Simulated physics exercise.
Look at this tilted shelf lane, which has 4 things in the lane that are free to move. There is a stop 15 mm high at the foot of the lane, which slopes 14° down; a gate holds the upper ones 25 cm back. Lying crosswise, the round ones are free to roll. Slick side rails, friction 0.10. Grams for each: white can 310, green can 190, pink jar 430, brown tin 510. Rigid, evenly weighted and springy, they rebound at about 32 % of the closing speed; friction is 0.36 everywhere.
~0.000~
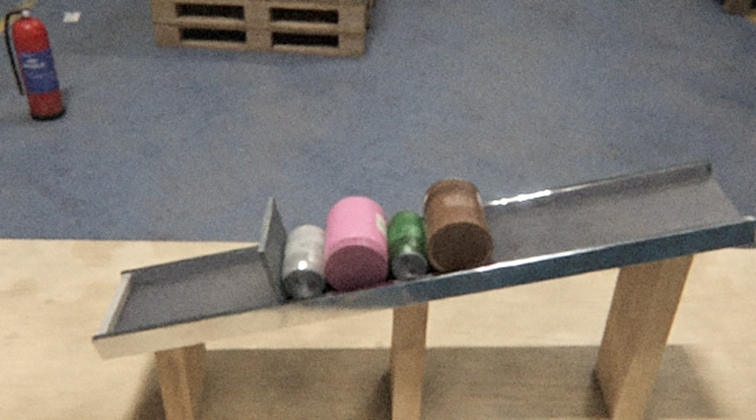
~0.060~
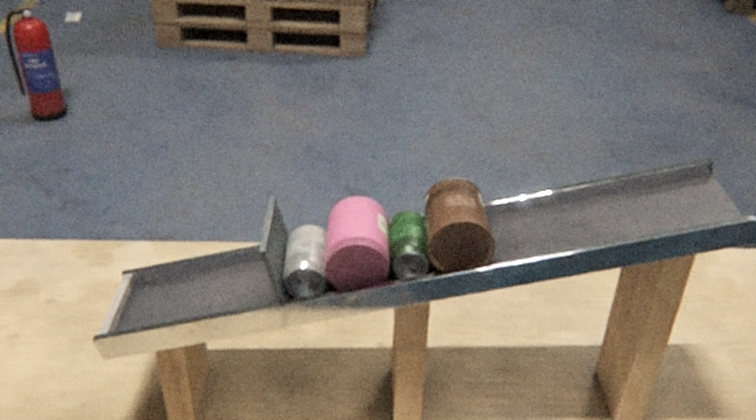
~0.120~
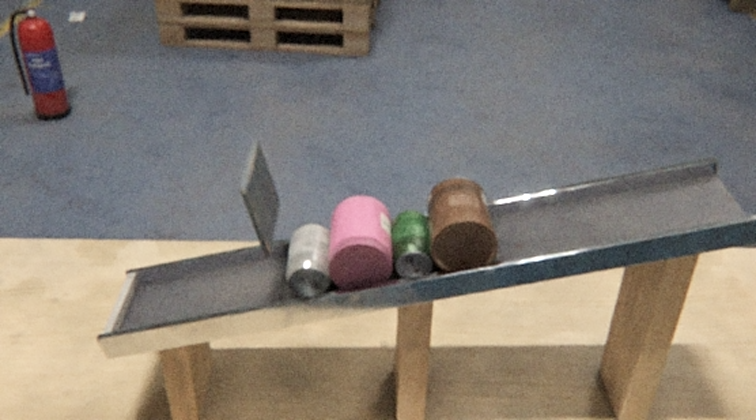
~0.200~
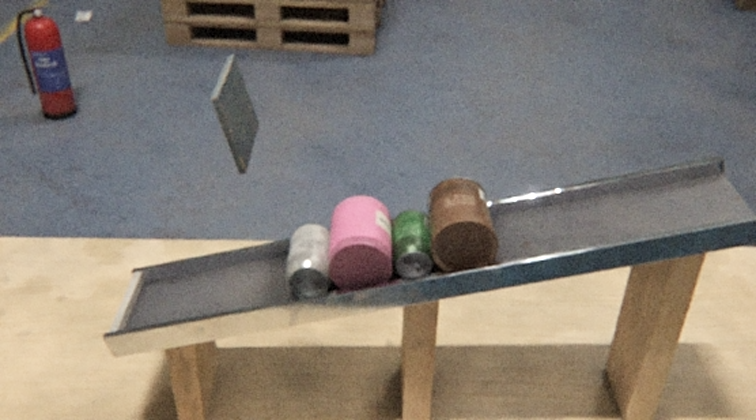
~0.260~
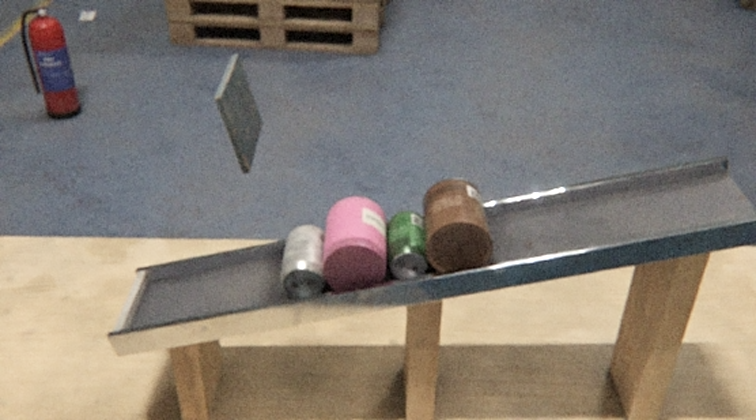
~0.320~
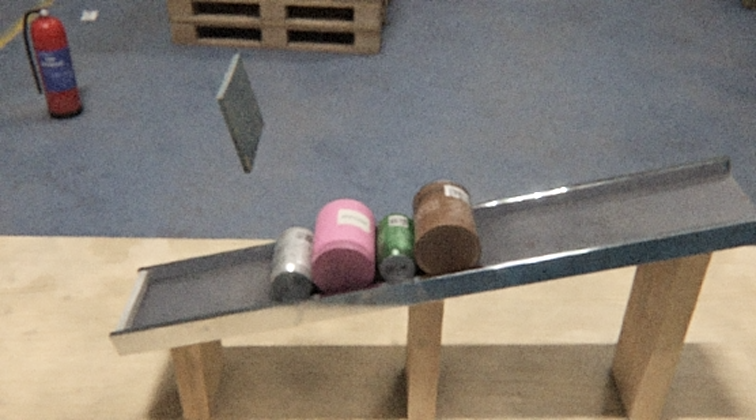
At first, a white can, a pink jar, a green can and a brown tin rest in a row against a closed gate on a sloping lane. The gate lifts up and away to the left, and then all four roll together a short way down the slope toward the left.
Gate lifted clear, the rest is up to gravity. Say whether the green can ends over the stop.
The green can stays this side of the stop.
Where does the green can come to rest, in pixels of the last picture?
It finishes at roughly (147, 293).
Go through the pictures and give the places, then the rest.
The first frame shows gate shut; green can (408, 244); white can (307, 261).
The second frame shows gate shut; brown tin (457, 225); white can (308, 260).
The third frame shows leader 25 cm from the stop; pink jar (361, 244); brown tin (460, 225).
The fourth frame shows leader 24 cm from the stop; white can (311, 260); pink jar (361, 244).
The fifth frame shows leader 23 cm from the stop; brown tin (456, 226); white can (306, 261).
The sixth frame shows leader 21 cm from the stop; green can (397, 246); pink jar (344, 247).
Around 0.72 s, green can near (228, 278).
Around 1.22 s, white can and pink jar now over the stop; green can not moving near (148, 293); brown tin not moving.
Around 2.22 s, green can not moving near (147, 293); brown tin not moving.
Finally (3.7 s), over the stop, white can and pink jar; the other 2 in the lane. In the last view, green can near (147, 293).
